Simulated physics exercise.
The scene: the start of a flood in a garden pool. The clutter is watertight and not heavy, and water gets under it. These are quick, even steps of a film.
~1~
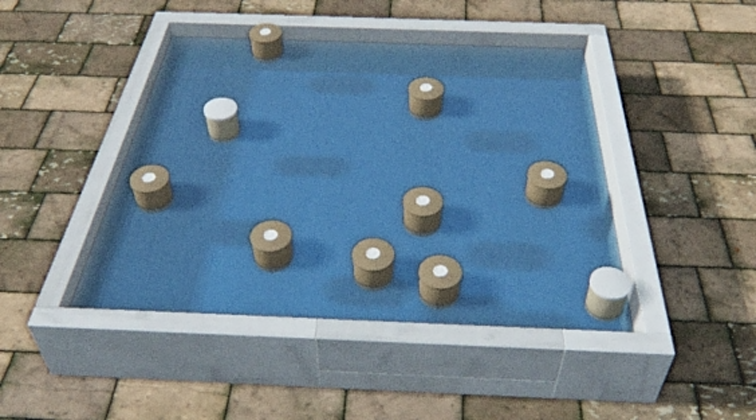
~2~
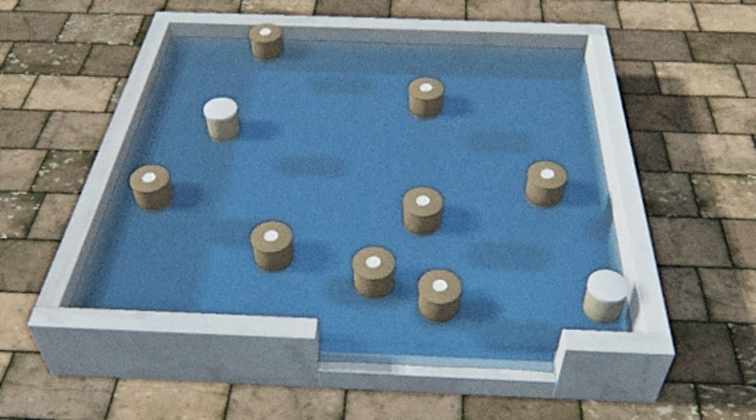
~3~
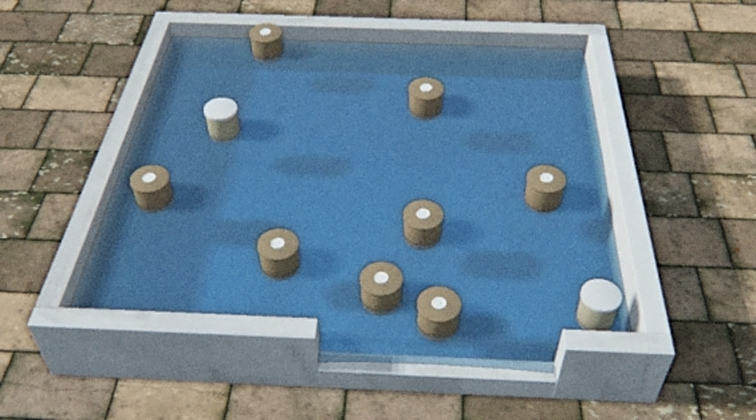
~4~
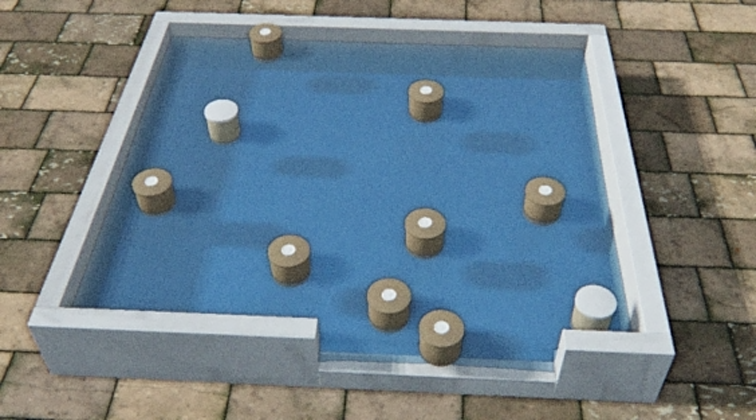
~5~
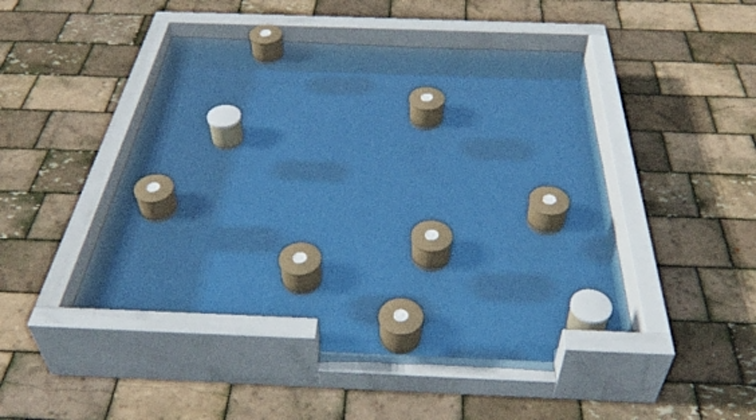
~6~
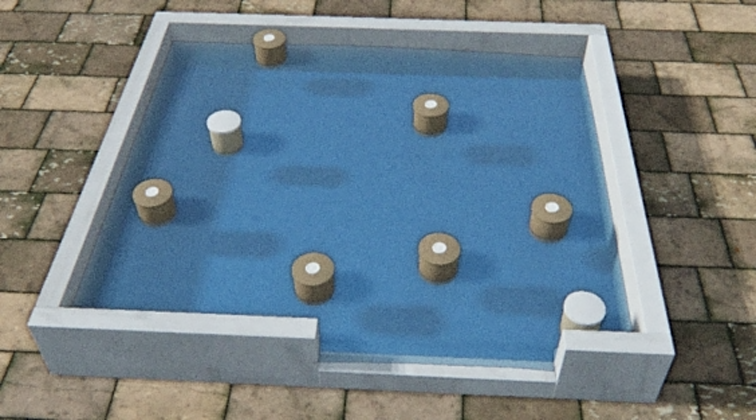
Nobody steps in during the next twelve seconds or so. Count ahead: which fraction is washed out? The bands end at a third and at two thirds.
That comes to between one and two thirds.
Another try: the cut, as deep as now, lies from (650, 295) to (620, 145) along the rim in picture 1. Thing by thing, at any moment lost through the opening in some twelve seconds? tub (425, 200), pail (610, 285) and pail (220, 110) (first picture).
One after the other: Out, yes, inside.
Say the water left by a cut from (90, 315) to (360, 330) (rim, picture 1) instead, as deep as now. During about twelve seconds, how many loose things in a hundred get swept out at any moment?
Close to 50 %.
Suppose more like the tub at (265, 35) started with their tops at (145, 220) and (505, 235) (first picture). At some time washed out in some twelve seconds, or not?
In that order: Left behind, yes.
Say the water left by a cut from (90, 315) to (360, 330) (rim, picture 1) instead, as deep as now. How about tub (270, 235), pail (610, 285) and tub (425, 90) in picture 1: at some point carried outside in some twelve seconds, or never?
In turn: Gone, left behind, kept in.
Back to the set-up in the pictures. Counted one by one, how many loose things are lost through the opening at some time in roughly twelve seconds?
5 of them.
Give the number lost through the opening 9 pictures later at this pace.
The number is 4.
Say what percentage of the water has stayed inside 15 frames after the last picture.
I make it 70 per cent.
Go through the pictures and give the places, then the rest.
The first picture shows a tub at (423, 201) floats; a tub at (271, 236) floats; 0 of 10 have shifted.
The second picture shows a tub at (423, 202) floats; a tub at (271, 237), afloat; 1 of 10 have shifted.
The third picture shows a tub at (423, 215), afloat, close to its start; a tub at (278, 244) floats, close to its start; 5 of 10 have shifted.
The fourth picture shows a tub at (425, 223) floats, close to its start; a tub at (289, 251), afloat, close to its start; 6 of 10 have shifted.
The fifth picture shows a tub at (432, 236), afloat, close to its start; a tub at (300, 259), afloat, close to its start; 9 of 10 have shifted.
The sixth picture shows a tub at (439, 249) floats, a stride from its start; a tub at (313, 269) floats, a stride from its start; 9 of 10 have shifted.
A moment on, 2 of 10 are out; 8 afloat.
Next, 4 of 10 are out; 6 afloat.
Later, 4 of 10 are out; 6 afloat.
In the end, 5 of 10 are out; 5 afloat.
